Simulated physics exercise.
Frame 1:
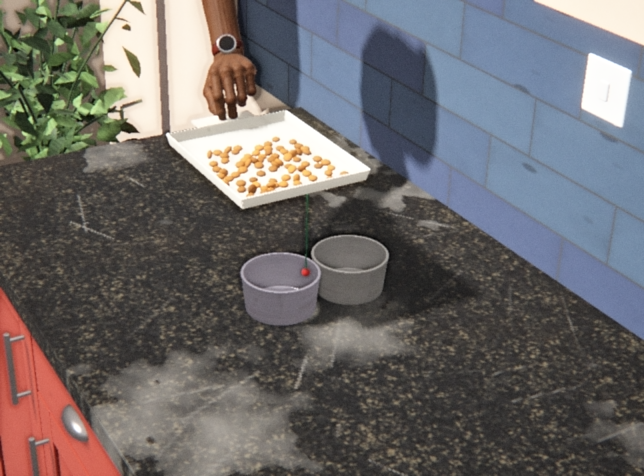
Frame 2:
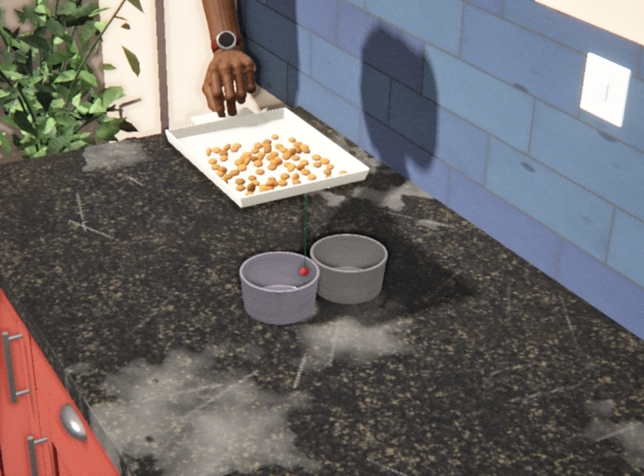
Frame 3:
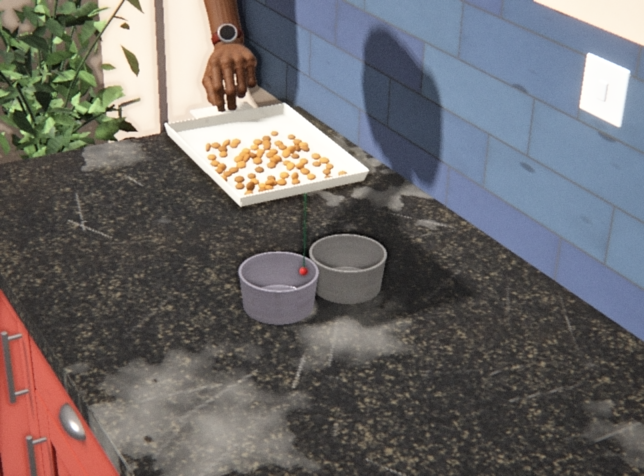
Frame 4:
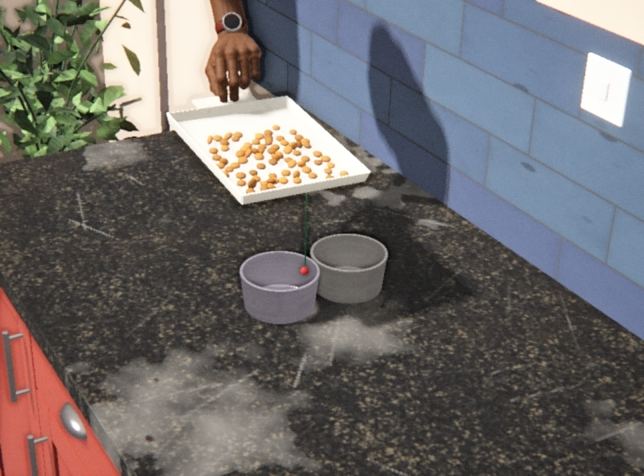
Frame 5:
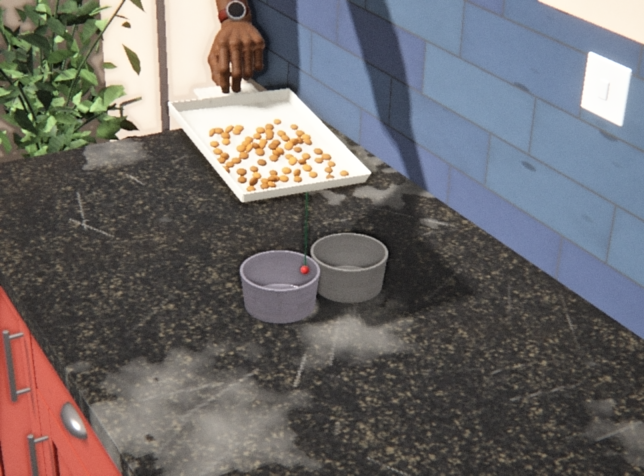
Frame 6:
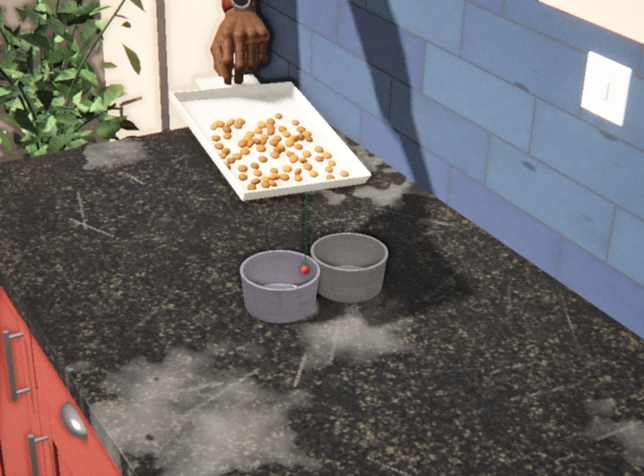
The footage shows a hand at the far end of a white tray of small orange-brown pieces, above two empty round dishes on a dark speckled counter; the hand rises slightly and the tray gradually tilts a little toward the dishes.
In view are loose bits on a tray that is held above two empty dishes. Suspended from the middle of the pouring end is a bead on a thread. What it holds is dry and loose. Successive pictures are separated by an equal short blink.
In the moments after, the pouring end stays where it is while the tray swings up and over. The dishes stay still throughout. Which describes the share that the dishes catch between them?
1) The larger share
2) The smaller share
(2) The smaller share.
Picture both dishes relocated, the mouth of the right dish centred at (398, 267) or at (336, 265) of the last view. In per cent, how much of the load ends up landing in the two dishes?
About 90 per cent first, then about 60 per cent.
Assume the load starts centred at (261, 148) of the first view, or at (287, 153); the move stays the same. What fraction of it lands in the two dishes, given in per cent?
First some 20, then 20 per cent.
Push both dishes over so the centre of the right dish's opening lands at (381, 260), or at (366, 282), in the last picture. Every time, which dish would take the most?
First place: The rightmost one; second place: The rightmost one.
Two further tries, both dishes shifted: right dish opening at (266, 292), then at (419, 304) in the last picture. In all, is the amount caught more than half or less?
In the first position a minority, in the second a minority.
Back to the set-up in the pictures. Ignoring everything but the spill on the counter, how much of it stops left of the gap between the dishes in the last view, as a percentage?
That's roughly 10 per cent of the pieces.
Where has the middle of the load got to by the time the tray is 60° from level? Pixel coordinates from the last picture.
The middle of the pieces shows up near (316, 161).
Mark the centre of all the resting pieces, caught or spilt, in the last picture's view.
It settles centred around (374, 311).
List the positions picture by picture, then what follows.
The first frame shows corners of the pouring end (243, 197) and (366, 169), level; middle of the load (275, 165), bits of cat kibble; left dish (299, 304); right dish (369, 284); bead on its thread (306, 272).
The second frame shows corners of the pouring end (242, 196) and (365, 168), level; middle of the load (274, 163).
The third frame shows corners of the pouring end (242, 195) and (365, 170), tipped barely, lowest at the right corner; middle of the load (274, 161).
The fourth frame shows corners of the pouring end (243, 193) and (366, 171), tipped a little, lowest at the right corner; middle of the load (275, 158).
The fifth frame shows corners of the pouring end (244, 192) and (367, 172), tipped a little, lowest at the right corner; middle of the load (276, 154).
The sixth frame shows corners of the pouring end (245, 190) and (367, 173), tipped a little, lowest at the right corner; middle of the load (277, 151); left dish (299, 301); right dish (369, 282).
Just after the last frame, tray tipped steeply; every one on the tray.
A moment on, tray tipped right over; roughly a quarter on the tray; about a tenth in the right dish; roughly half outside both; roughly a quarter in the air.
Further on, tray tipped past a quarter turn; about a tenth in the right dish; the larger part outside both.
When it is over, tray tipped past a quarter turn; not one in the left dish; about a tenth in the right dish; the larger part outside both.
